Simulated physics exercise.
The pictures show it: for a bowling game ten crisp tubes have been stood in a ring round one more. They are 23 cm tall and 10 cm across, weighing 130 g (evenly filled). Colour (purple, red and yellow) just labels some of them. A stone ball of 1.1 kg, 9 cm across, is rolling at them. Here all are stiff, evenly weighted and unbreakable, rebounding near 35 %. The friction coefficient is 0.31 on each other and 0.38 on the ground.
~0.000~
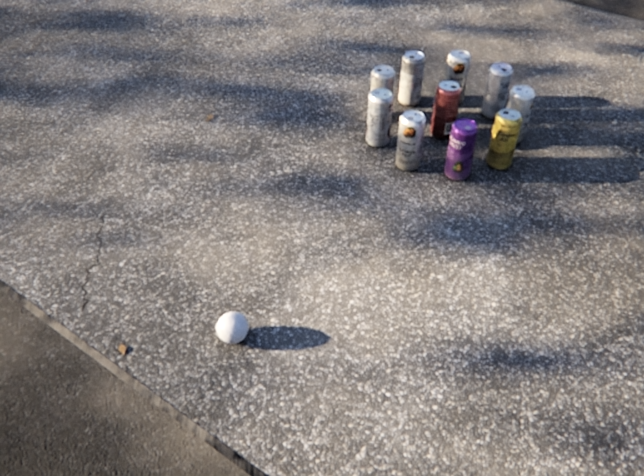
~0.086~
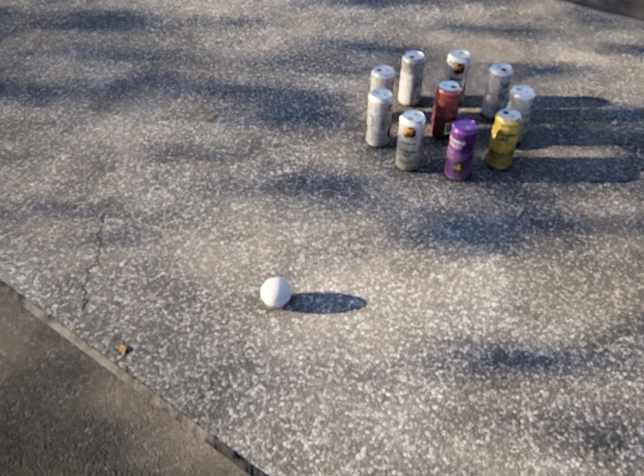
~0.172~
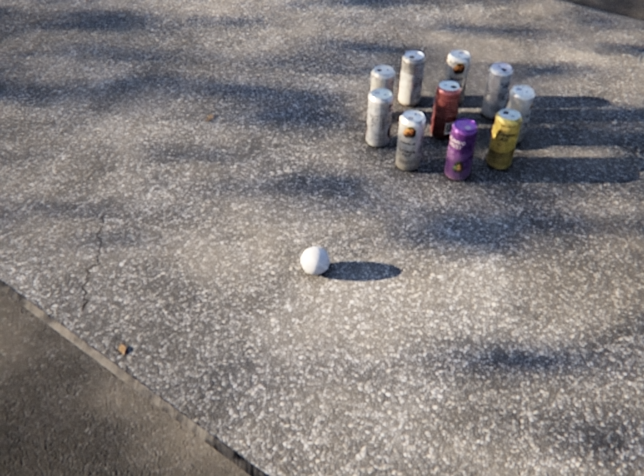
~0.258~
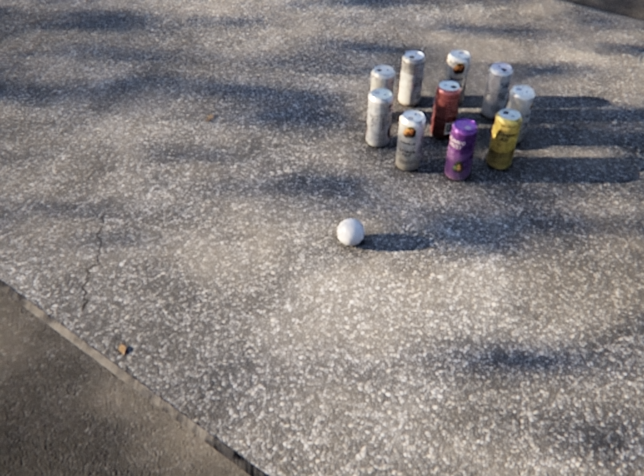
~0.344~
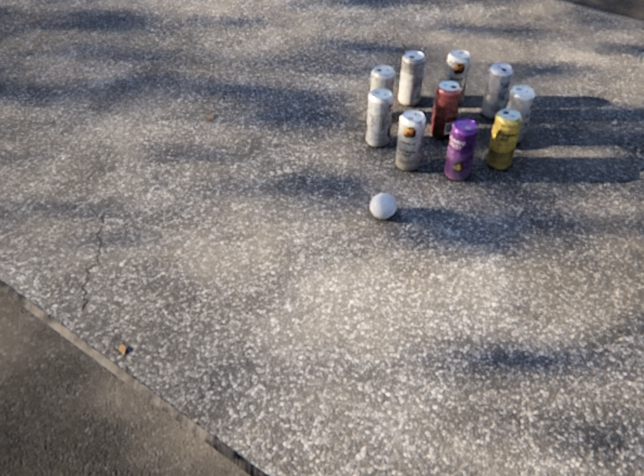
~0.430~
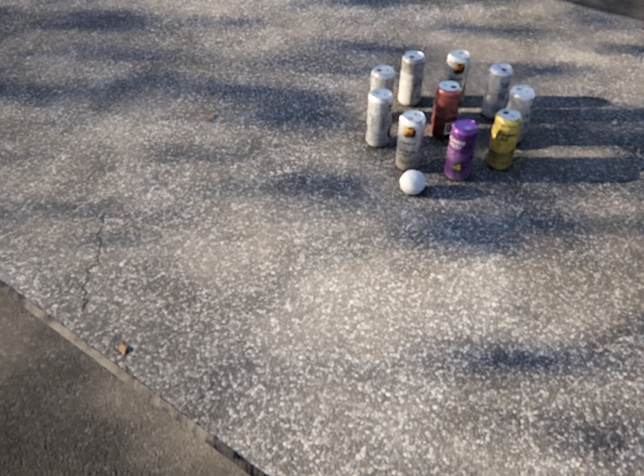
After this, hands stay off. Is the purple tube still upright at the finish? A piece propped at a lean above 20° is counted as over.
No.
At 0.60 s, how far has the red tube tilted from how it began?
Close to 0° of tilt compared with the start.
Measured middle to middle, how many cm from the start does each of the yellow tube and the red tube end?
Yellow shifts close to 20 cm and red close to 0 cm.
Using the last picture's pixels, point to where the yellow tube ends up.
It settles close to (548, 141) in the last view.
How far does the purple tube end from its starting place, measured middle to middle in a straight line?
Roughly 40 centimetres.
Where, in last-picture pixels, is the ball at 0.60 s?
Around (459, 141).
After 0.60 s, ball still moving; none of the 10 tubes over, 2 disturbed; purple tube 16° from how it stood; yellow tube 7° from how it stood.
After 0.88 s, ball still moving; 3 of the 10 tubes over; purple tube 58° from how it stood; yellow tube 33° from how it stood.
After 1.12 s, ball still moving; 3 of the 10 tubes over; purple tube lying flat; yellow tube lying flat.
In the end (1.6 s), ball rolling away; 3 of the 10 tubes over; purple tube lying flat; yellow tube lying flat; red tube unmoved. From the last view, middles, purple tube near (569, 180), yellow tube near (548, 141).
